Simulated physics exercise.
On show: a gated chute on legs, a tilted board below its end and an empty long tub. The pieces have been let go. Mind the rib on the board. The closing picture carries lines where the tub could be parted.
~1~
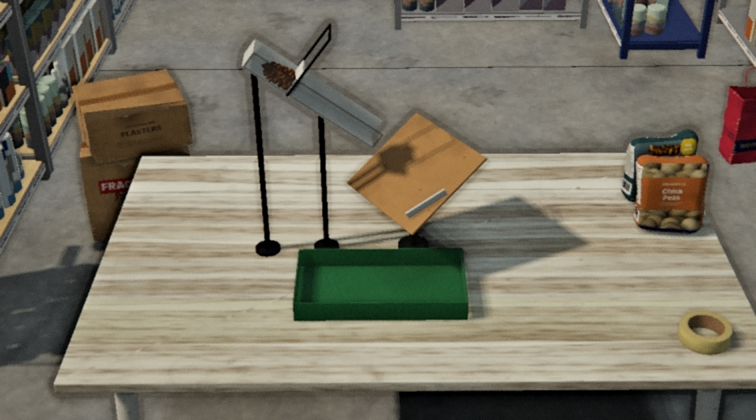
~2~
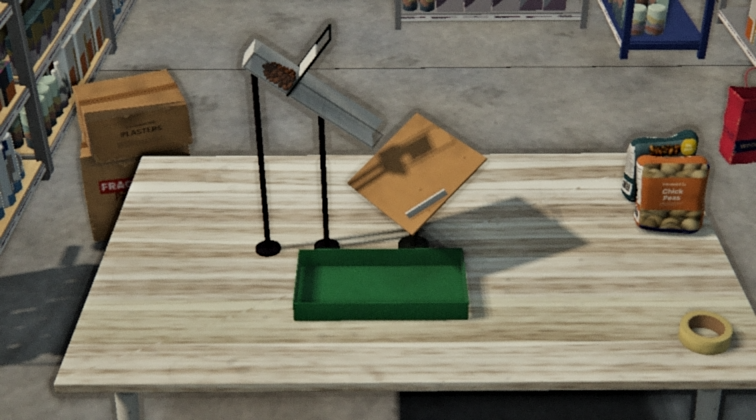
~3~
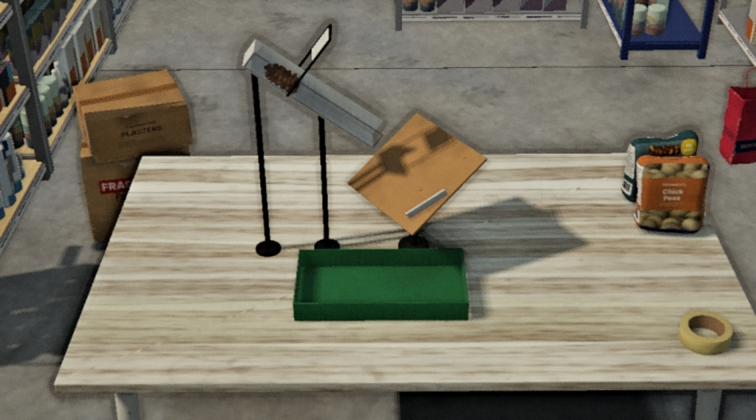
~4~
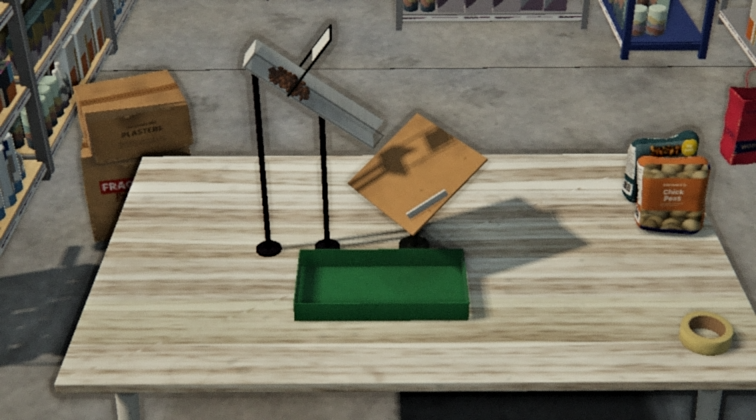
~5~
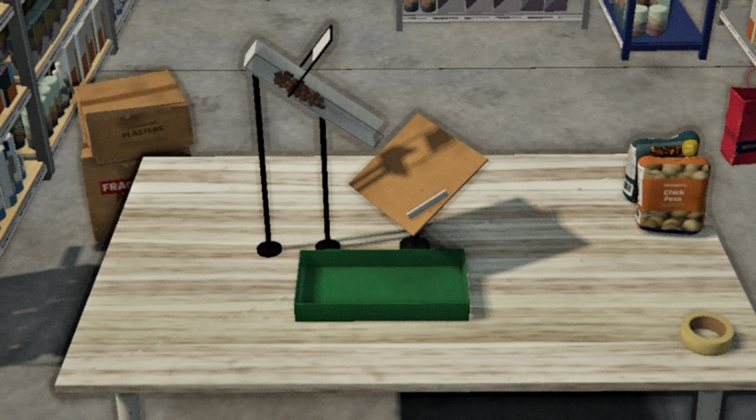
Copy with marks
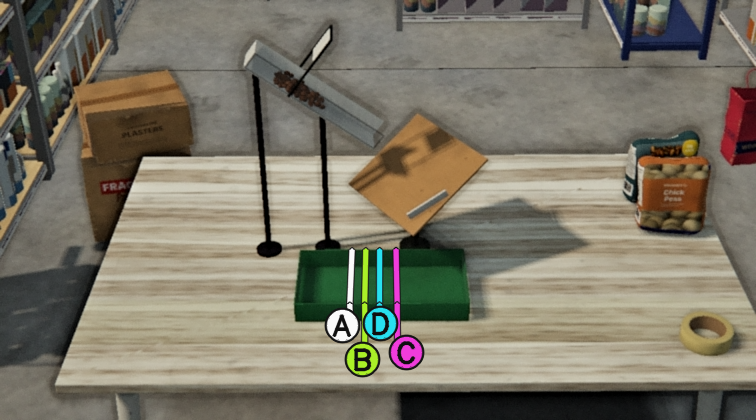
The clip opens on small brown pieces bunched behind a gate high on a sloping grey chute, with a tilted, ribbed board and an empty green tub below. The gate lifts, and the pieces slide a short way down the chute toward the right, spreading out slightly.
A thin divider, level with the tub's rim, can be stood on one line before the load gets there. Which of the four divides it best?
B.
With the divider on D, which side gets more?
Left.
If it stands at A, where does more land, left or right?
The right side.
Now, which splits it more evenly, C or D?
D it is.
On the marked copy, line A crosses the front rim at (349, 304); line B crosses the front rim at (364, 304); line C crosses the front rim at (397, 303); line D crosses the front rim at (379, 303).
If A is chosen, of what is caught, a small share on the left of the divider, the bulk on the right.
If B is chosen, of what is caught, close to half on the left of the divider, close to half on the right.
If C is chosen, of what is caught, the whole lot on the left of the divider, none at all on the right.
If D is chosen, of what is caught, the bulk on the left of the divider, close to a quarter on the right.
